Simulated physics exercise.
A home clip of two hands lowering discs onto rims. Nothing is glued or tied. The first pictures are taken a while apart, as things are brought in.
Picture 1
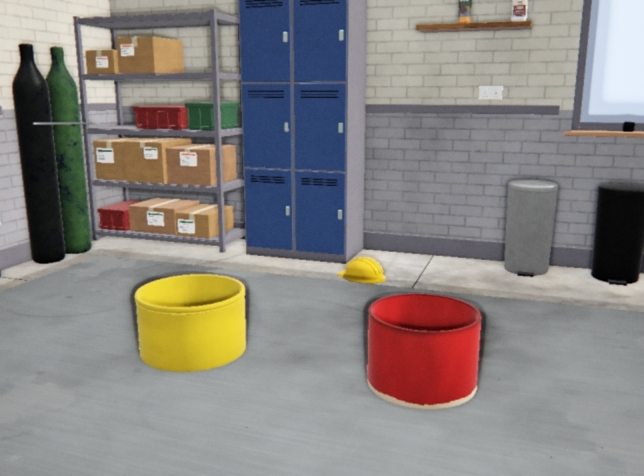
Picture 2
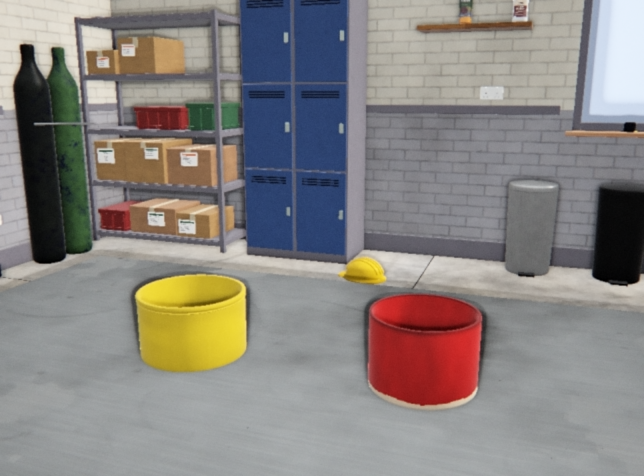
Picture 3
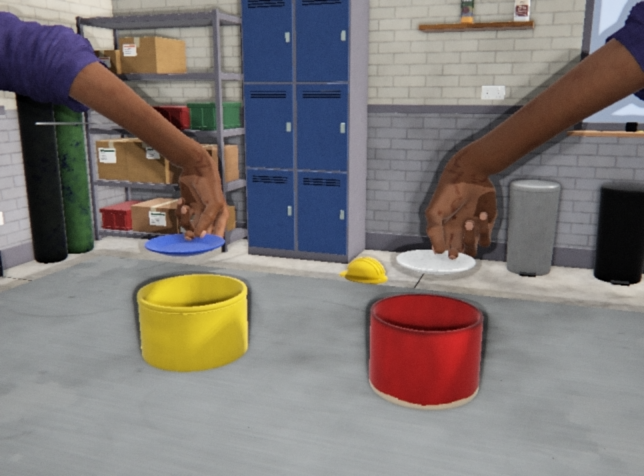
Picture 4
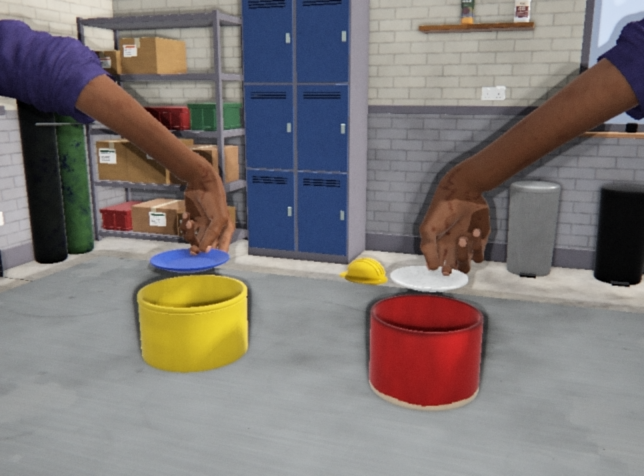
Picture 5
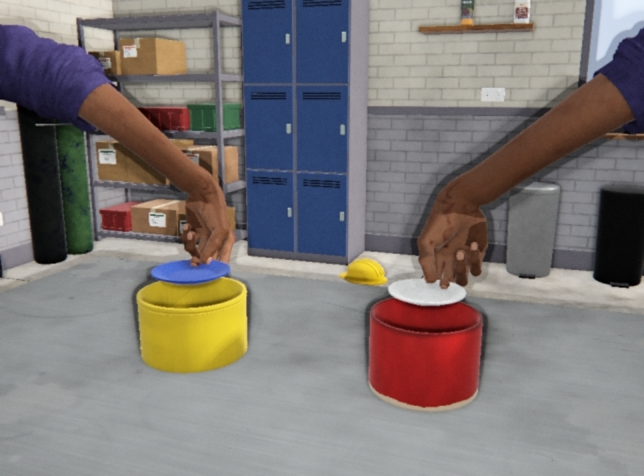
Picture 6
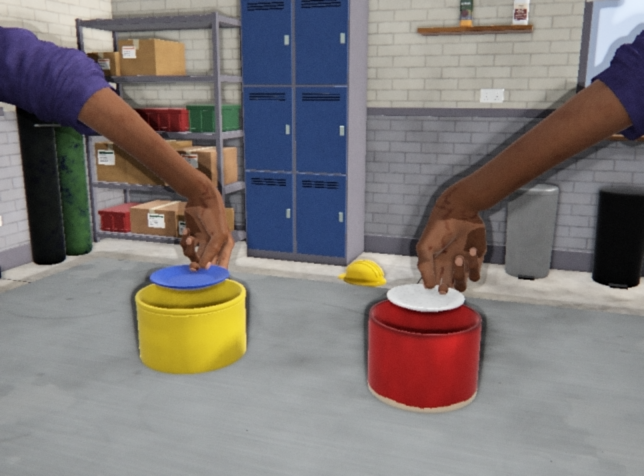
In a storage room with blue lockers, a yellow container and a red one sat on the floor, then two hands lowered a blue disc over the left one and a white disc over the right.
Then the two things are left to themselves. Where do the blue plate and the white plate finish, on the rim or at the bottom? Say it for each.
Outcome: The blue plate drops inside; the white plate drops inside.
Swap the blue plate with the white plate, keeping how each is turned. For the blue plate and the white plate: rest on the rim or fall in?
The blue plate drops inside, the white plate goes in.
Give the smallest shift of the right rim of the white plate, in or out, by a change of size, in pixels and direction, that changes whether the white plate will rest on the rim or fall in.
A shift of 16 pixels, going right.
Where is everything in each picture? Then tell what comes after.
The first frame shows left jar (192, 320).
The second frame shows right mug (423, 349).
The third frame shows still on the way; blue plate (185, 246); left jar (194, 320).
The fourth frame shows still on the way; white plate (428, 280); right mug (425, 349).
The fifth frame shows still on the way; blue plate (191, 274); left jar (194, 321).
The sixth frame shows in place, still held; blue plate (191, 279); white plate (425, 300); right mug (423, 352).
Then, 0.18 s later than the last frame, blue plate dropping near (193, 338); white plate dropping near (422, 367).
When it is over, the blue plate slips past the rim, near (194, 344); the white plate slips past the rim, near (422, 380).
